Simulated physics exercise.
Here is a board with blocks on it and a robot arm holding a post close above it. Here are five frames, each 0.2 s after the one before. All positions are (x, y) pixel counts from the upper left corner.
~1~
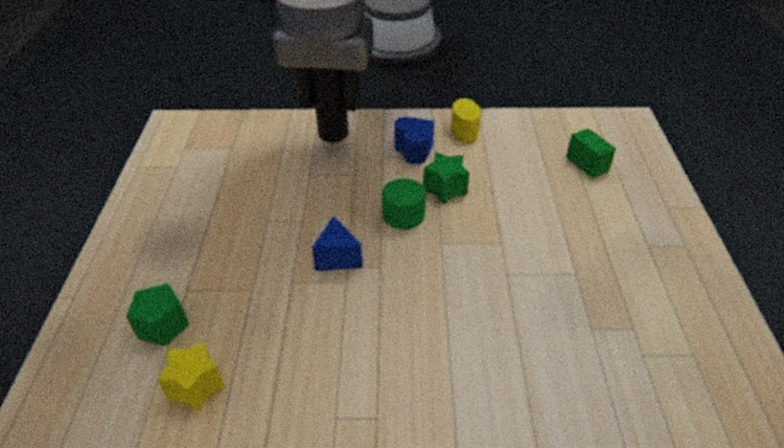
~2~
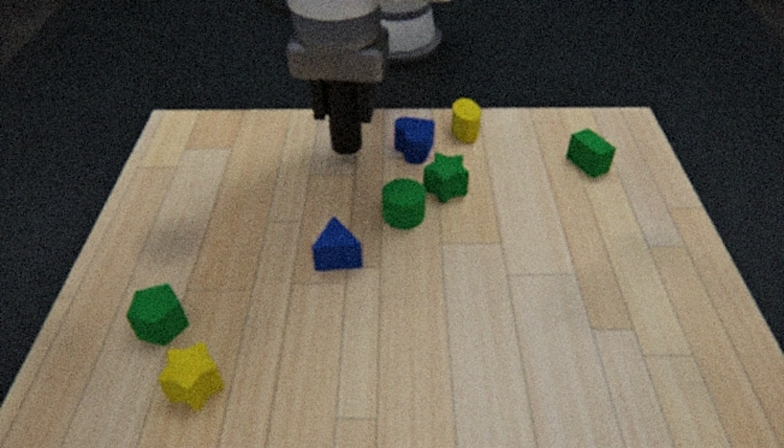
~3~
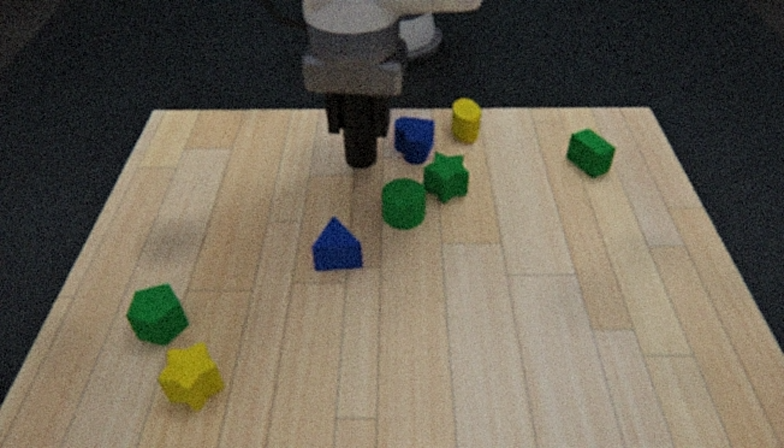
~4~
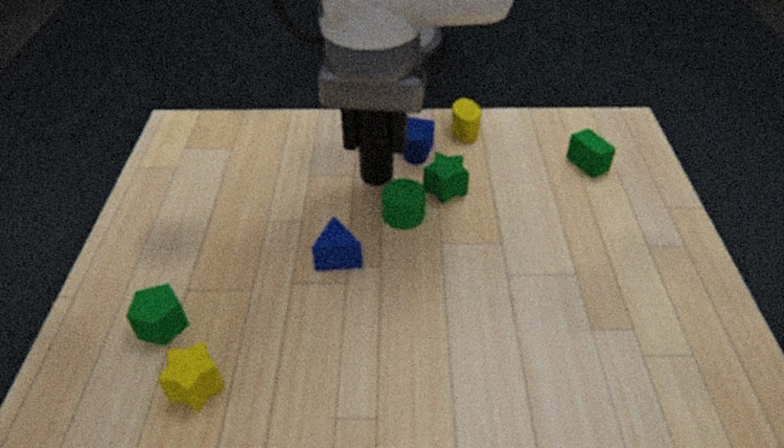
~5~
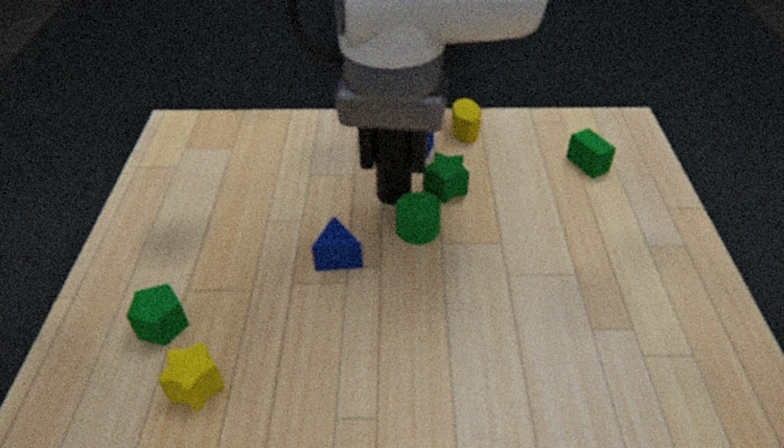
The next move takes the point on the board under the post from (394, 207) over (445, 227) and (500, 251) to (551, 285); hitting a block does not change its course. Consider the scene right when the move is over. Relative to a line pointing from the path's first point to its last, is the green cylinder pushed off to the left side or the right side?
Pushed right.
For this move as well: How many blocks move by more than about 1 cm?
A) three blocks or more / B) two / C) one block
(C)
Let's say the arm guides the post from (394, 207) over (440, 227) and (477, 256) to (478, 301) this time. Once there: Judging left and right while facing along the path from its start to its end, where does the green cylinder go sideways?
The shift is to the right of that direction.
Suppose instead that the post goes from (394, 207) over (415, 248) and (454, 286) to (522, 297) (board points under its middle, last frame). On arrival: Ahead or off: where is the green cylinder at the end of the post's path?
Expect to find it ahead of the post.
What follows on the original path. One third of the way, post (448, 215); green cylinder (453, 233).
Two thirds of the way, post (503, 238); green cylinder (464, 244).
At the end, post (555, 272); green cylinder (464, 244); green star-shaped block unmoved.
